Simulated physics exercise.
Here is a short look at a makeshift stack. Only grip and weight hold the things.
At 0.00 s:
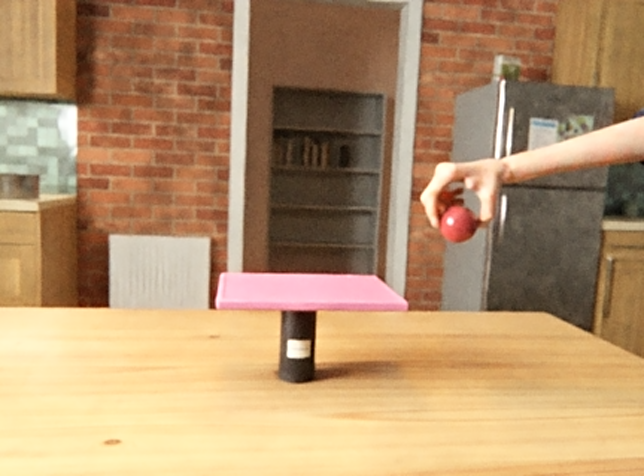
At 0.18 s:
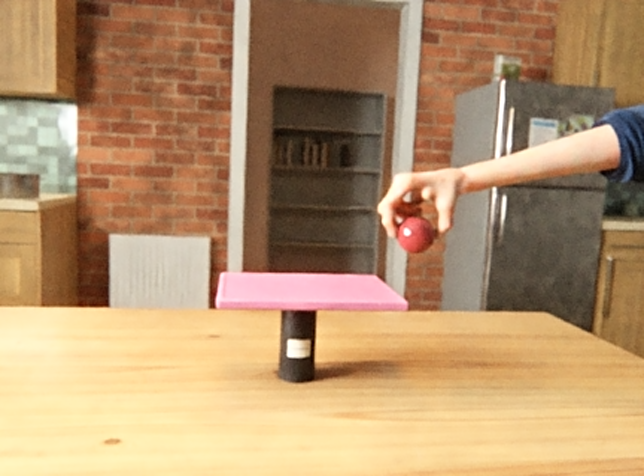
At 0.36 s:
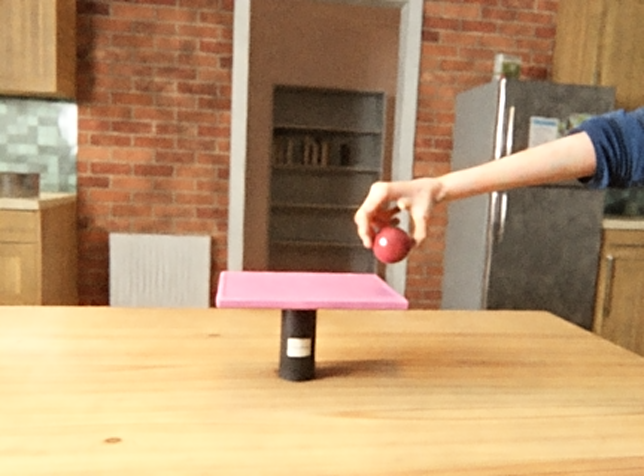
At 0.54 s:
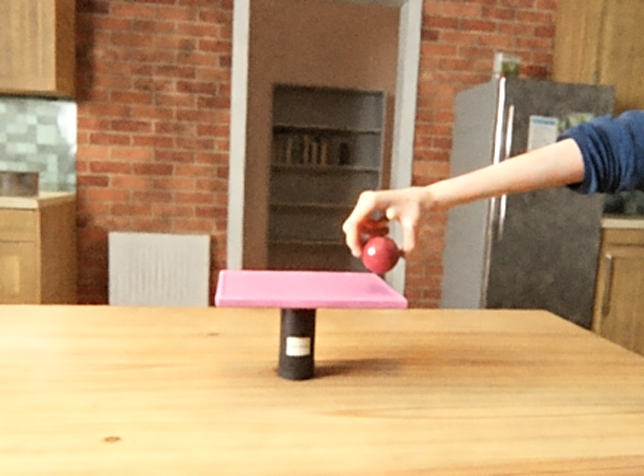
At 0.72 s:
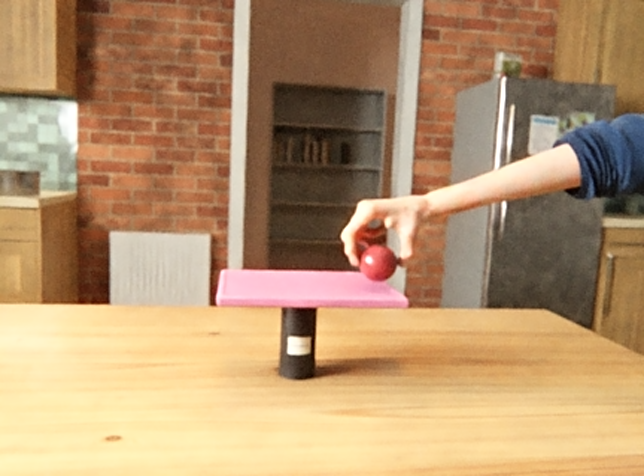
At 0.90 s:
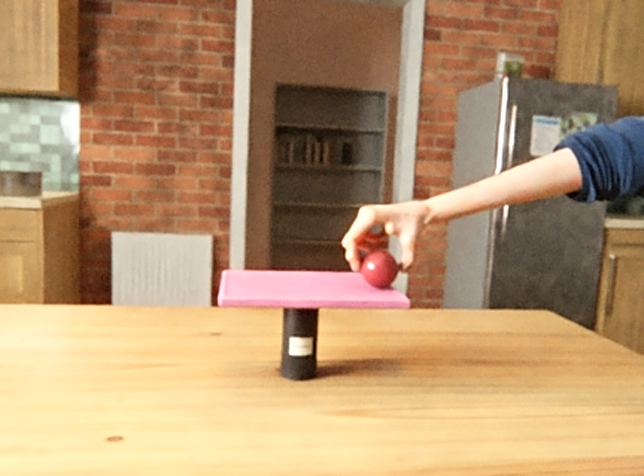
A hand holding a small red tomato came in from the right, moved left and lowered it onto the right end of a pink board balanced on a black jar, keeping its fingers around it.
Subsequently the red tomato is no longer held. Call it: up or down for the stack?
Down - it falls.
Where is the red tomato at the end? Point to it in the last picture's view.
Around (412, 362).
After 1.30 s, red tomato now fallen; pink lid turned 66° from how it was put.
After 1.60 s, pink lid turned 65° from how it was put.
In the end (3.5 s), fallen, red tomato and pink lid; black jar unmoved. At the end, from the last picture's camera, red tomato near (412, 362). The stack comes apart.
